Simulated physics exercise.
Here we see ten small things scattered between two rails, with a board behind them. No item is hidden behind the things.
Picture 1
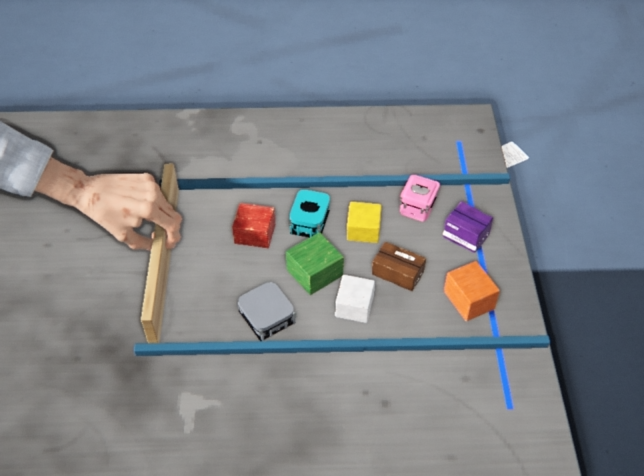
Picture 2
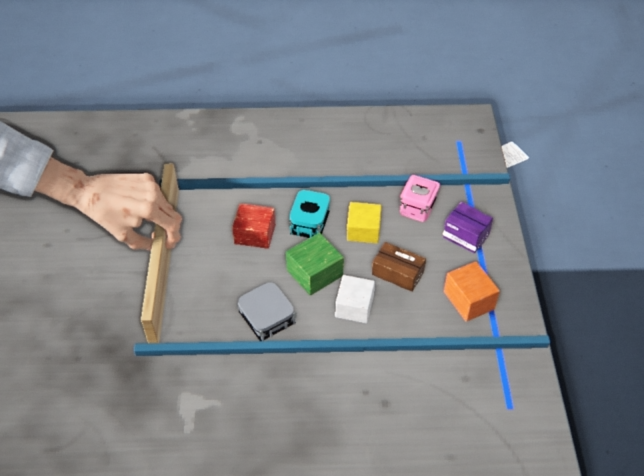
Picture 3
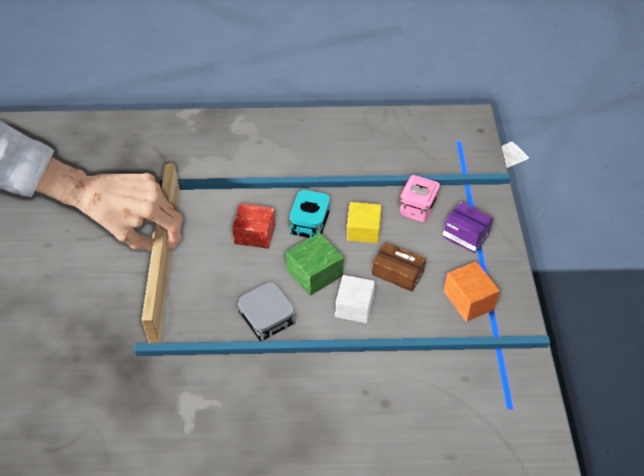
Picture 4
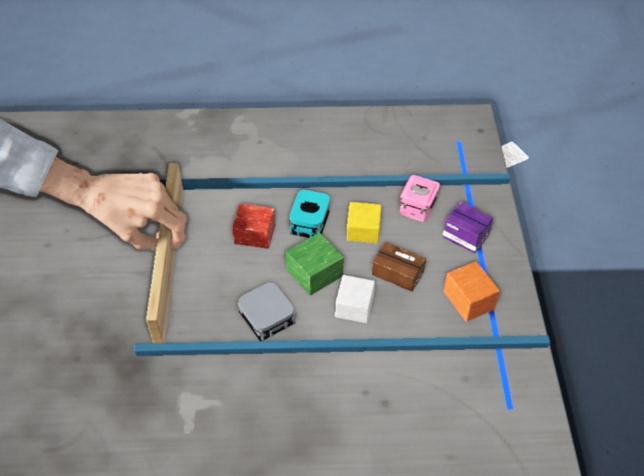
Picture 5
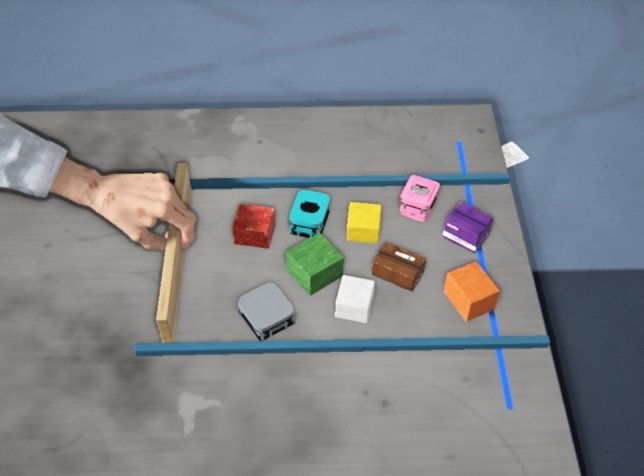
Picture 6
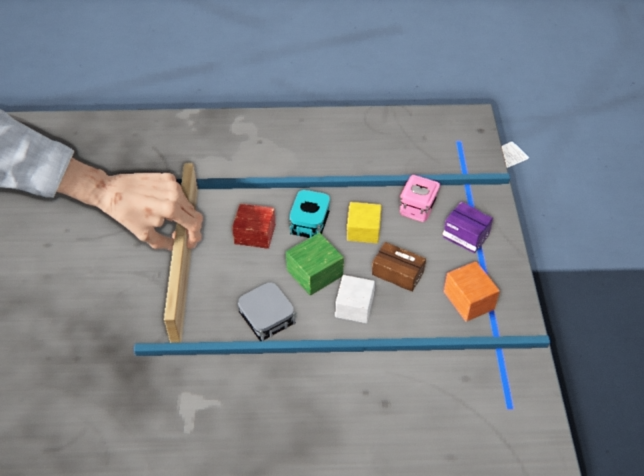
To begin with, a hand holds a wooden board upright at the left of ten small colourful blocks and cases scattered between two blue rails, with a blue line crossing at the right. After staying still briefly, the hand slides the board slightly rightward, while the objects remain unmoved.
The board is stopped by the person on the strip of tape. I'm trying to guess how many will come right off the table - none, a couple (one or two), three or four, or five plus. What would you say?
The edge claims five or more.
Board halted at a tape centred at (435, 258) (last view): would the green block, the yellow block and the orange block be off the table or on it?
The green block survives, the yellow block does not fall, the orange block holds on.
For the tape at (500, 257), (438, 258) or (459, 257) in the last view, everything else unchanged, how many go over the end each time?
Per try in turn: 7, 1, 4.
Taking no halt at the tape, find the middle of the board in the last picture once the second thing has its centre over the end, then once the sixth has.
For the first, roughly (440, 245); for the next, roughly (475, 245).
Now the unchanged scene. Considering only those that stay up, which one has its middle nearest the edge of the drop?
Green block.
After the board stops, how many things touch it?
Looks like 3 of them, all told.
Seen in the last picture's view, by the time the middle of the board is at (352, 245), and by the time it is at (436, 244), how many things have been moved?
Moved so far: 9, then 10.
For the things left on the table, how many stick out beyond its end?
That comes to 1 of them.
Soon after, none off yet; purple box at rest near (468, 228); orange block at rest near (471, 291); pink case at rest near (420, 198).
In the end, the number that fall off is five or more; gone, turquoise case, white block, yellow block, brown box, pink case, orange block and purple box.
